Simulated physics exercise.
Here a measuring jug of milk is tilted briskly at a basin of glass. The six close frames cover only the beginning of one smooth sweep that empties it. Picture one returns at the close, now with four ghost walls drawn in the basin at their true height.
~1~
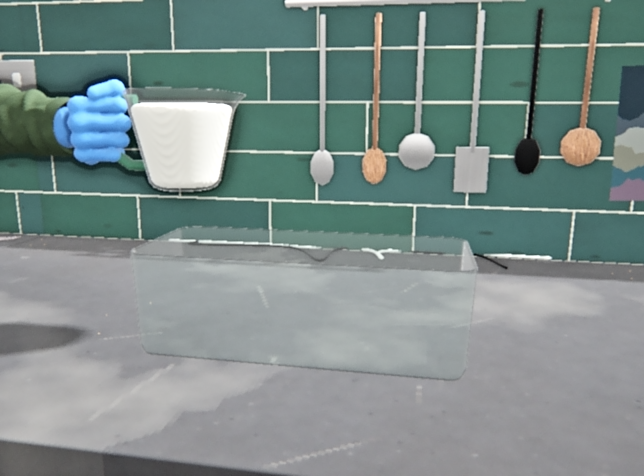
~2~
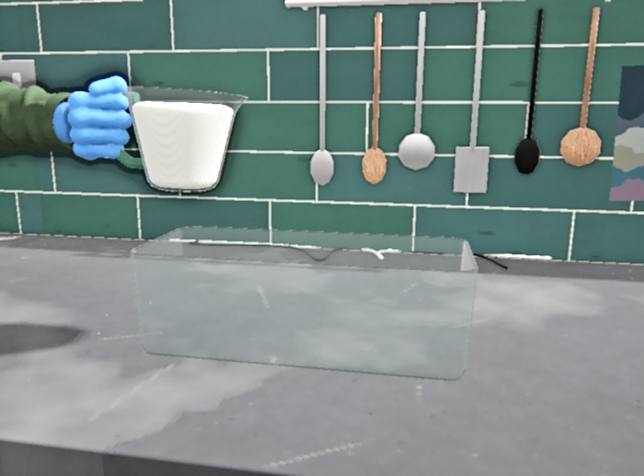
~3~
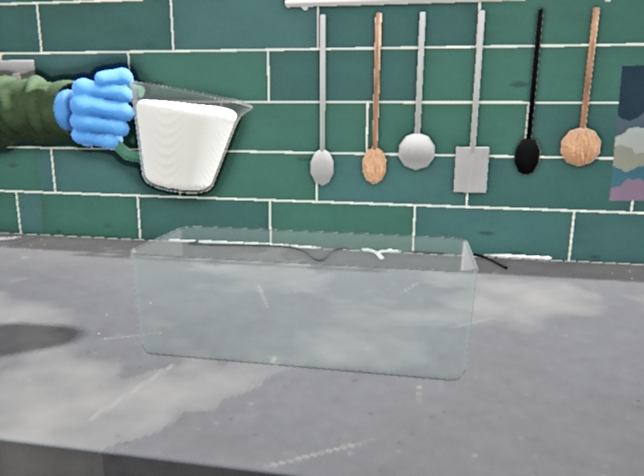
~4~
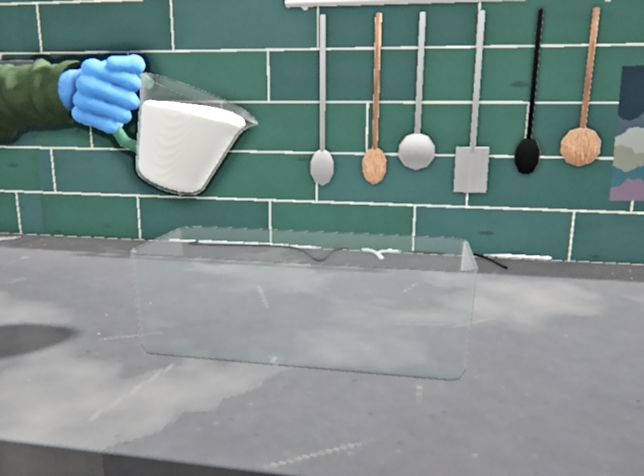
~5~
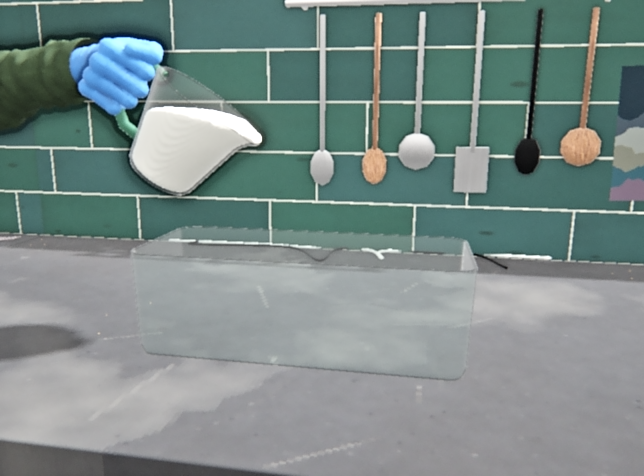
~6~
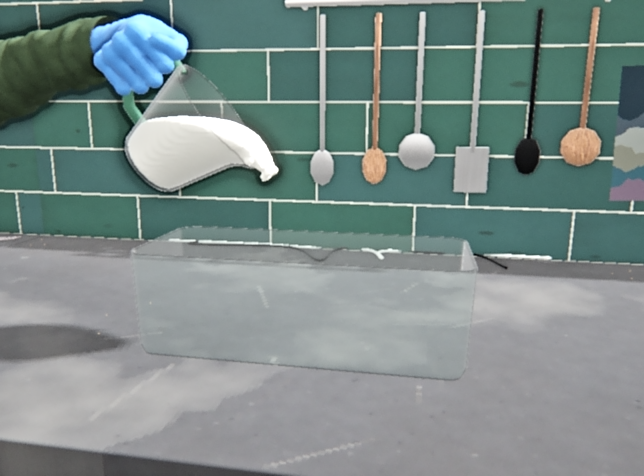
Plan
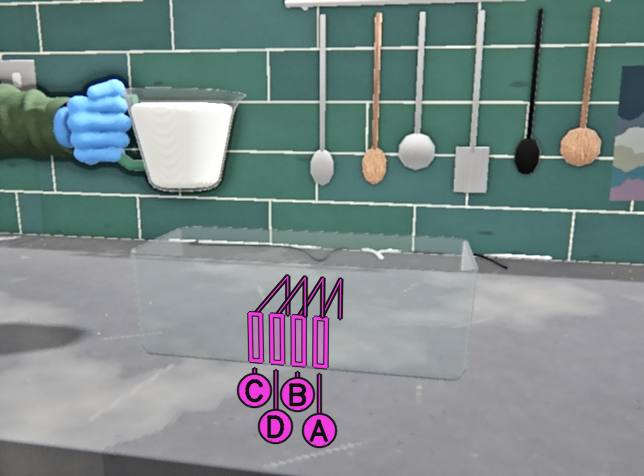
Gloved blue hand tilting a clear jug of milk rightward above a glass basin, milk reaching and then passing the lip.
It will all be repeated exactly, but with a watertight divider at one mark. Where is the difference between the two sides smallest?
Go for C.
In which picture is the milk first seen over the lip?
Picture 5.
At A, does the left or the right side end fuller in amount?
The left side.
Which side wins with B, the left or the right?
More ends on the left.
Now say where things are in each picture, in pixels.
Upright, lip at (243, 94); basin from (143, 350) to (466, 378); nothing has left yet, in the first frame.
Tipped about 3°, lip at (245, 98); nothing has left yet, in the second frame.
Tipped about 10°, lip at (250, 107); nothing has left yet, in the third frame.
Tipped about 22°, lip at (255, 123); nothing has left yet, in the fourth frame.
Tipped about 37°, lip at (257, 144); milk is over the lip, down to (257, 144), in the fifth frame.
Tipped about 54°, lip at (253, 167); milk is over the lip, down to (265, 178), in the sixth frame.
In magenta, A at (319, 374); B at (297, 372); C at (254, 368); D at (275, 370).
For slot A, about 89 % ends left of the wall and 6 % right of it; 5 % is lost outside.
For slot B, about 86 % ends left of the wall and 11 % right of it; 3 % is lost outside.
For slot C, about 51 % ends left of the wall and 46 % right of it; 3 % is lost outside.
For slot D, about 69 % ends left of the wall and 29 % right of it.
